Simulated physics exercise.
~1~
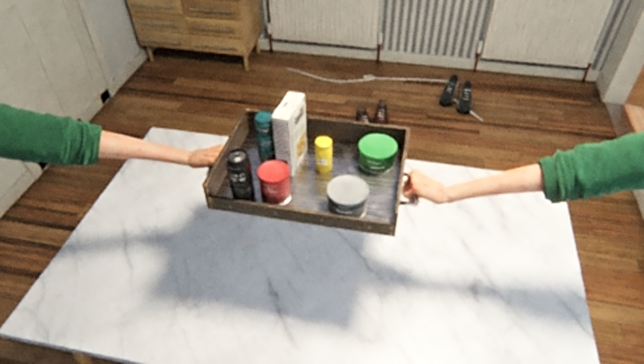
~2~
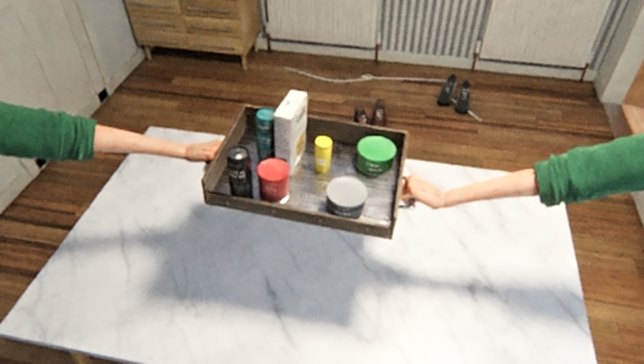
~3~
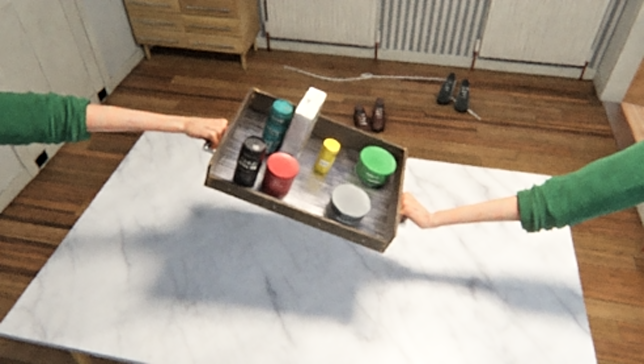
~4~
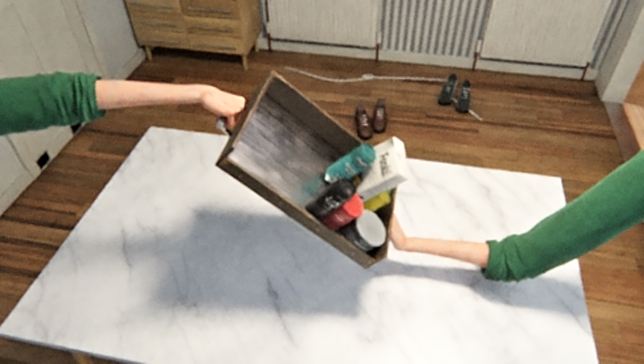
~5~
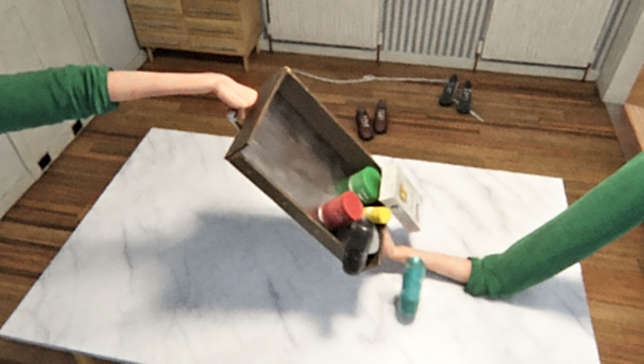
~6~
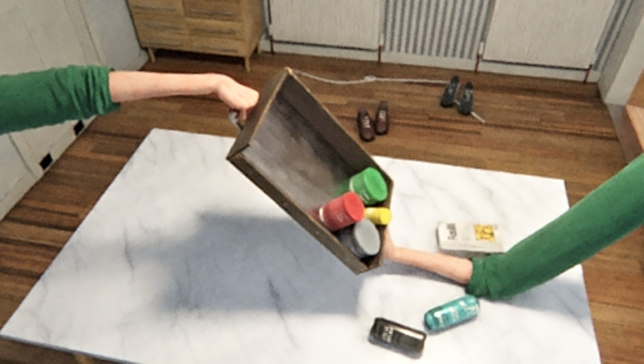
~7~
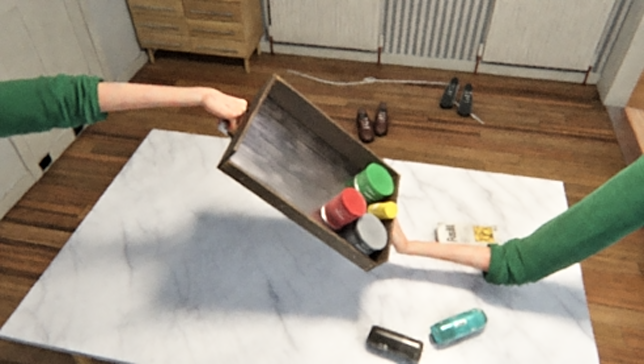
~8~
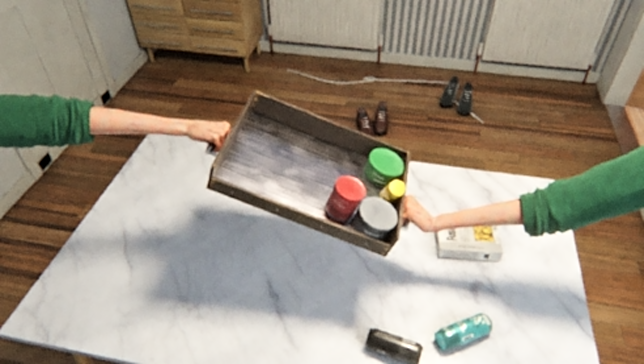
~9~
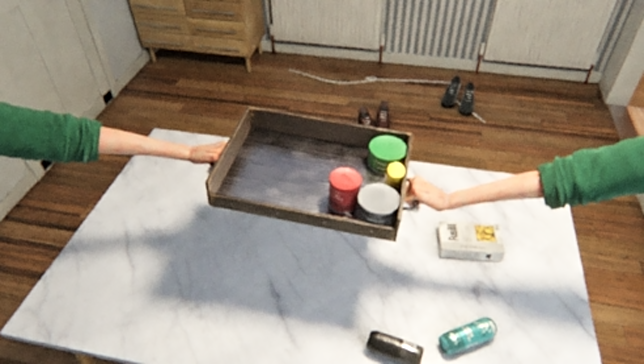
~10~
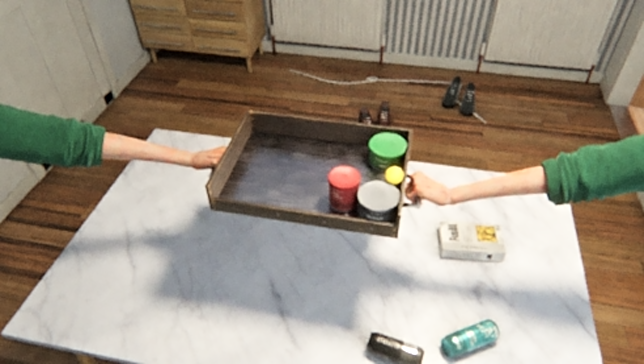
Two green-sleeved arms hold a shallow wooden crate over a white marble table, seen from above in a wood-floored room with shoes and a cabinet behind. Turquoise, black and white items stand toward its left and middle, near a red tin and yellow shaker, with green and grey tubs at right. The arms tip the crate steeply, right side down, and the contents slide together. The turquoise can, black can and white packet tumble onto the table. The crate returns to level, keeping the red tin, both tubs and the leaning yellow shaker at its right end, while the fallen three lie still.
